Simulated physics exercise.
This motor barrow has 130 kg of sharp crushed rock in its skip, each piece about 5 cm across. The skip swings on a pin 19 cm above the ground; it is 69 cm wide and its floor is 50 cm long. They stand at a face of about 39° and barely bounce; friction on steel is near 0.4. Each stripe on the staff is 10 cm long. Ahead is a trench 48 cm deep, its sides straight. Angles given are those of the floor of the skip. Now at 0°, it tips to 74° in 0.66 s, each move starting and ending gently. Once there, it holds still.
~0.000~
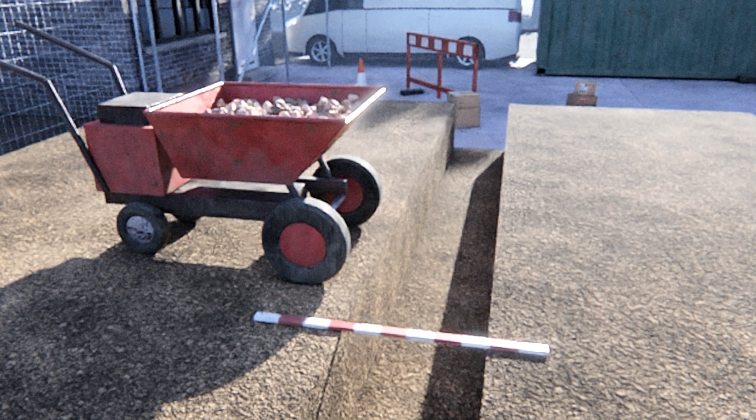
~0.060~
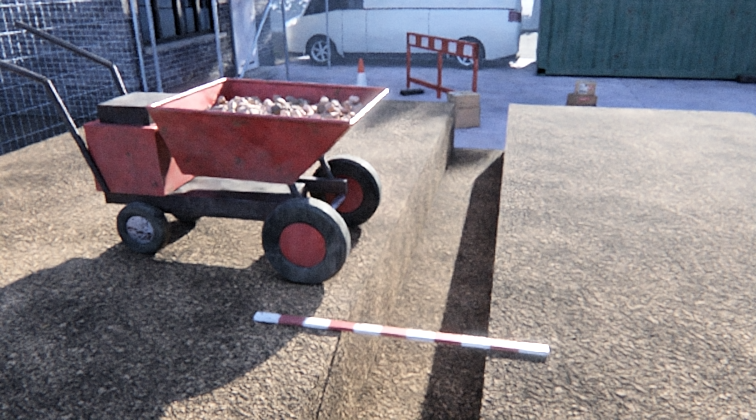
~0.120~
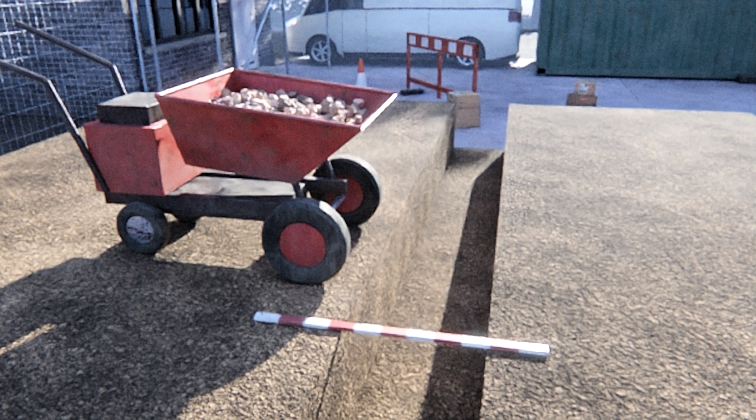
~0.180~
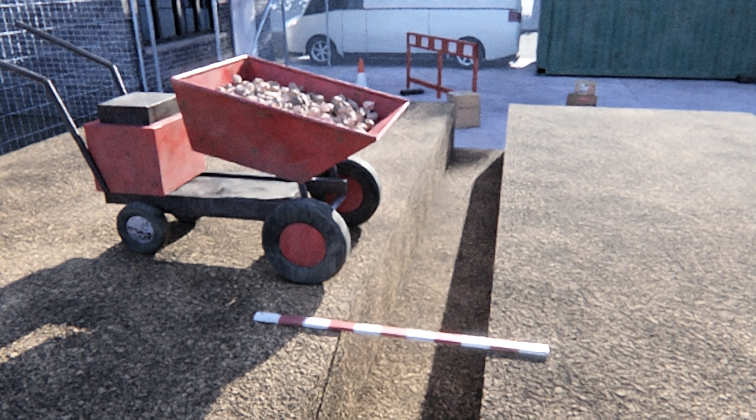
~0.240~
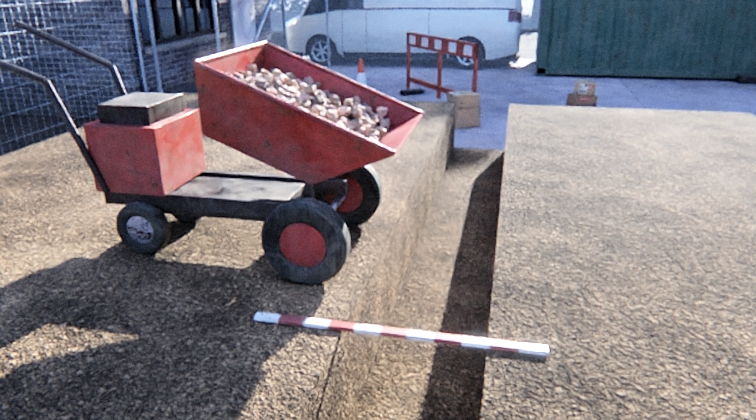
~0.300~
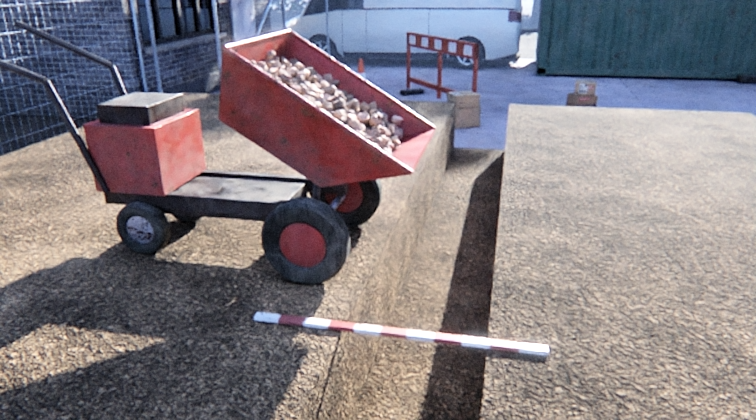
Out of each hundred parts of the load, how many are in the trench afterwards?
About 59 out of 100.
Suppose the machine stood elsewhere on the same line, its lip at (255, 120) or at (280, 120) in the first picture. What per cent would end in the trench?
100 and 100 %.
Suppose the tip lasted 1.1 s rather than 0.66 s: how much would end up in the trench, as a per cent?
It would be near 75 per cent.
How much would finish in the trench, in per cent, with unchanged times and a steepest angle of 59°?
Then about 35 per cent.
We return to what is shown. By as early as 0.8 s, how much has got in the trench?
Around 20 per cent of it.
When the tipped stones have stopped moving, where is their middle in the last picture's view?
In the last view, about (483, 329).
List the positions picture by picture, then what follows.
The first frame shows lip at (346, 122), floor tilted 0°, highest stones at (299, 104).
In the second frame, the skip is at 2°, its lip at (350, 123); the top of the load is at (262, 104); the stones move at 0.4 m/s on average.
The third frame shows lip at (361, 129), floor tilted 6°, highest stones at (250, 97); the stones move at 0.8 m/s on average.
In the fourth frame, the skip is at 14°, its lip at (377, 139); the top of the load is at (252, 87); the stones move at 1.2 m/s on average.
The fifth frame shows lip at (395, 154), floor tilted 22°, highest stones at (258, 75); the stones move at 1.4 m/s on average.
The sixth frame shows lip at (411, 173), floor tilted 32°, highest stones at (277, 64); the stones move at 1.5 m/s on average.
After 0.5 s the floor is at 63°; 100 % in the skip; the foremost stones are at (436, 205).
After 0.8 s the floor is at 74°; 68 % in the skip, 21 % in the trench, 10 % past the trench; the foremost stones are at (525, 252).
After 1.1 s the floor is at 74°; 10 % in the skip, 47 % in the trench, 42 % past the trench; the foremost stones are at (700, 279).
After 3.1 s the floor is at 74°; 0 % in the skip, 59 % in the trench, 41 % past the trench; the foremost stones are past the picture's edge.
